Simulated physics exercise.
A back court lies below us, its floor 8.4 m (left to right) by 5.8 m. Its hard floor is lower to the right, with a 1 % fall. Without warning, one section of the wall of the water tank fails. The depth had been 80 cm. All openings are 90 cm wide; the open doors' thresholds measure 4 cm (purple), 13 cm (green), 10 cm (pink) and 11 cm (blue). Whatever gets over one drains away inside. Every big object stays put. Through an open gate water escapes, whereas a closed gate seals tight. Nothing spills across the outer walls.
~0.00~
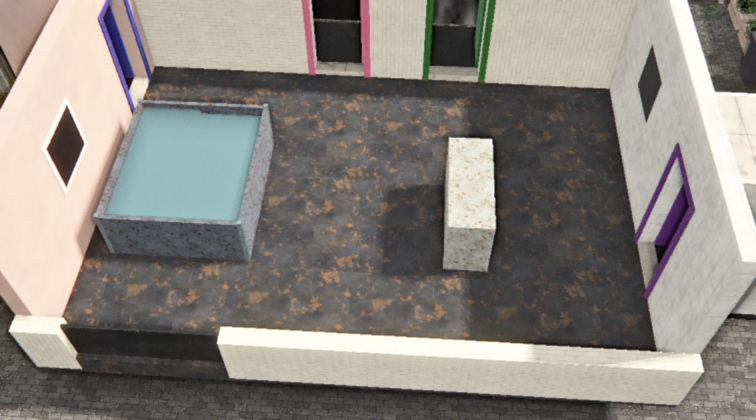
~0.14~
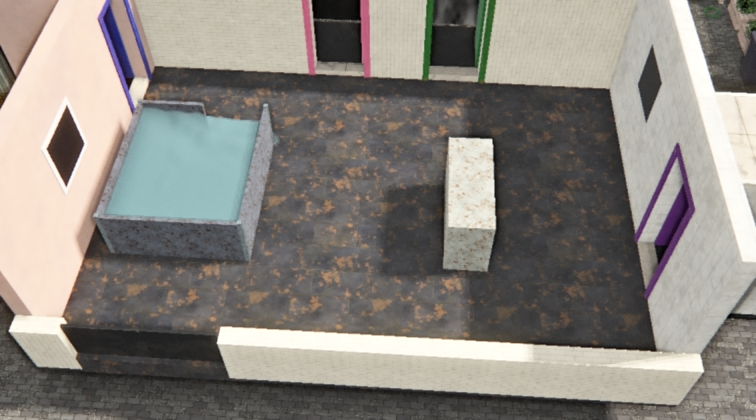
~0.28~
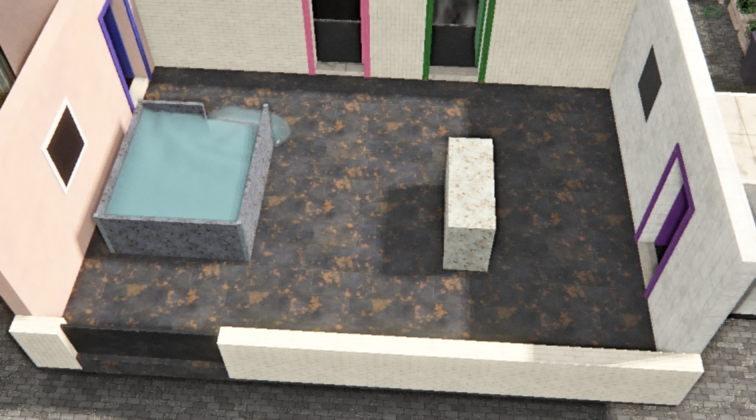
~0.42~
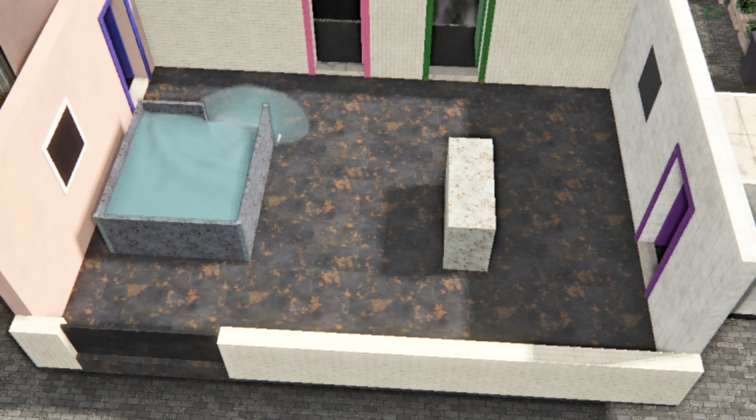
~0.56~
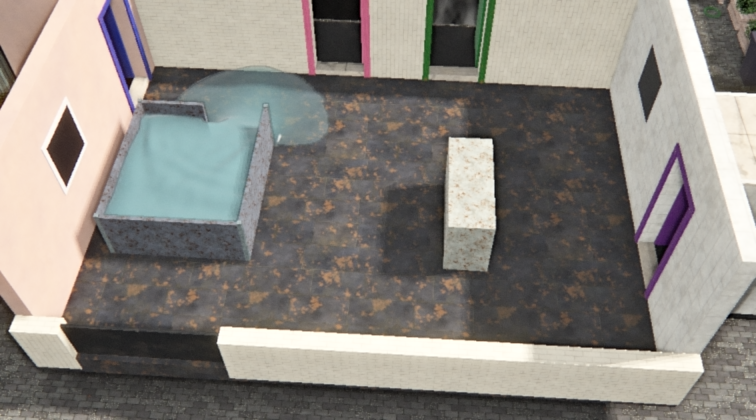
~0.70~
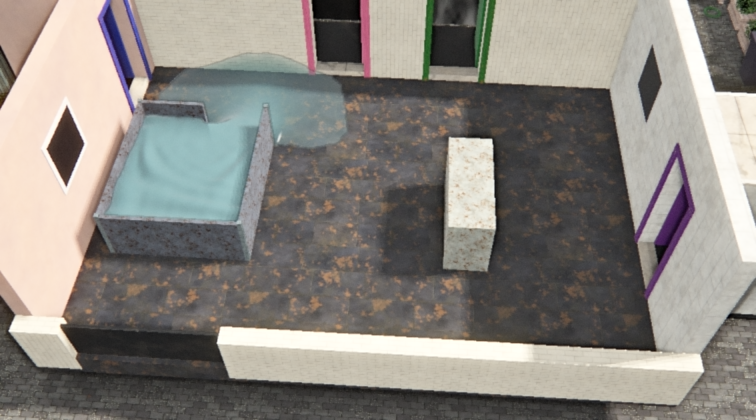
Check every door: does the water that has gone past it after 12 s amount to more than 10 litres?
Purple door: It does. Green door: It does not. Pink door: It does. Blue door: It does.
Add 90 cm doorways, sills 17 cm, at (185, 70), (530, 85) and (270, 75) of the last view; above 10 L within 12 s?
In sequence the answers are more than that, less than that and more than that.
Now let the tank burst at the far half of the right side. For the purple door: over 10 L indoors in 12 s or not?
Then: Purple beyond it.
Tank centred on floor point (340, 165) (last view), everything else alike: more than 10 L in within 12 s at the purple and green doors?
Well, purple ends up beyond the mark and green ends up beyond the mark.
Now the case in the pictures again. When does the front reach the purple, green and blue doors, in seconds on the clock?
So purple at 3.8 s, green at 1.6 s, and blue at 0.9 s.
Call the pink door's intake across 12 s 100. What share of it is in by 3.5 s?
Estimate: Around 70 per cent.
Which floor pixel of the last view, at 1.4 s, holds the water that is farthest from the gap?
That would be close to (426, 85).
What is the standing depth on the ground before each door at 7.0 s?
You'd get purple at 8 cm, green at 6 cm, pink at 13 cm, and blue at 12 cm.
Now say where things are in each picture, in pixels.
The water tank at (187, 162) is whole and still, 80 cm deep, in the first frame.
The front is at (276, 143), 0.6 m from the gap on the water tank's far side; 0.2 m2 of floor is under water; 80 cm left at the back of the water tank, in the second frame.
Water pours out on the water tank's far side and has run 0.9 m, to a hidden place; typically 12 cm deep outside, 80 cm at the water tank's back, in the third frame.
The front is at (241, 87), 1.4 m from the gap on the water tank's far side; 2.1 m2 of floor is under water; 80 cm left at the back of the water tank, in the fourth frame.
The front is at (287, 74), 1.9 m from the gap on the water tank's far side; 3.8 m2 of floor is under water; 80 cm left at the back of the water tank, in the fifth frame.
The front is at (325, 76), 2.2 m from the gap on the water tank's far side; 4.8 m2 of floor is under water; 72 cm left at the back of the water tank, in the sixth frame.
After 1.4 s water covers 15 % of the floor and is deepest (49 cm) near (260, 77); purple door not reached, green door not reached, pink door 26 cm at the sill, 18 L in, blue door 10 cm at the sill, 0 L in.
After 2.2 s water covers 25 % of the floor and is deepest (46 cm) near (163, 72); purple door not reached, green door 10 cm at the sill, 0 L in, pink door 24 cm at the sill, 82 L in, blue door 25 cm at the sill, 19 L in.
After 3.5 s water covers 45 % of the floor and is deepest (30 cm) near (260, 77); purple door not reached, green door 8 cm at the sill, 0 L in, pink door 18 cm at the sill, 140 L in, blue door 21 cm at the sill, 102 L in.
After 7.0 s water covers 80 % of the floor and is deepest (19 cm) near (270, 77); purple door 8 cm at the sill, 15 L in, green door 6 cm at the sill, 0 L in, pink door 13 cm at the sill, 195 L in, blue door 12 cm at the sill, 172 L in.
After 12.0 s water covers 95 % of the floor and is deepest (14 cm) near (642, 310); purple door 10 cm at the sill, 54 L in, green door 4 cm at the sill, 0 L in, pink door 8 cm at the sill, 203 L in, blue door 6 cm at the sill, 174 L in.
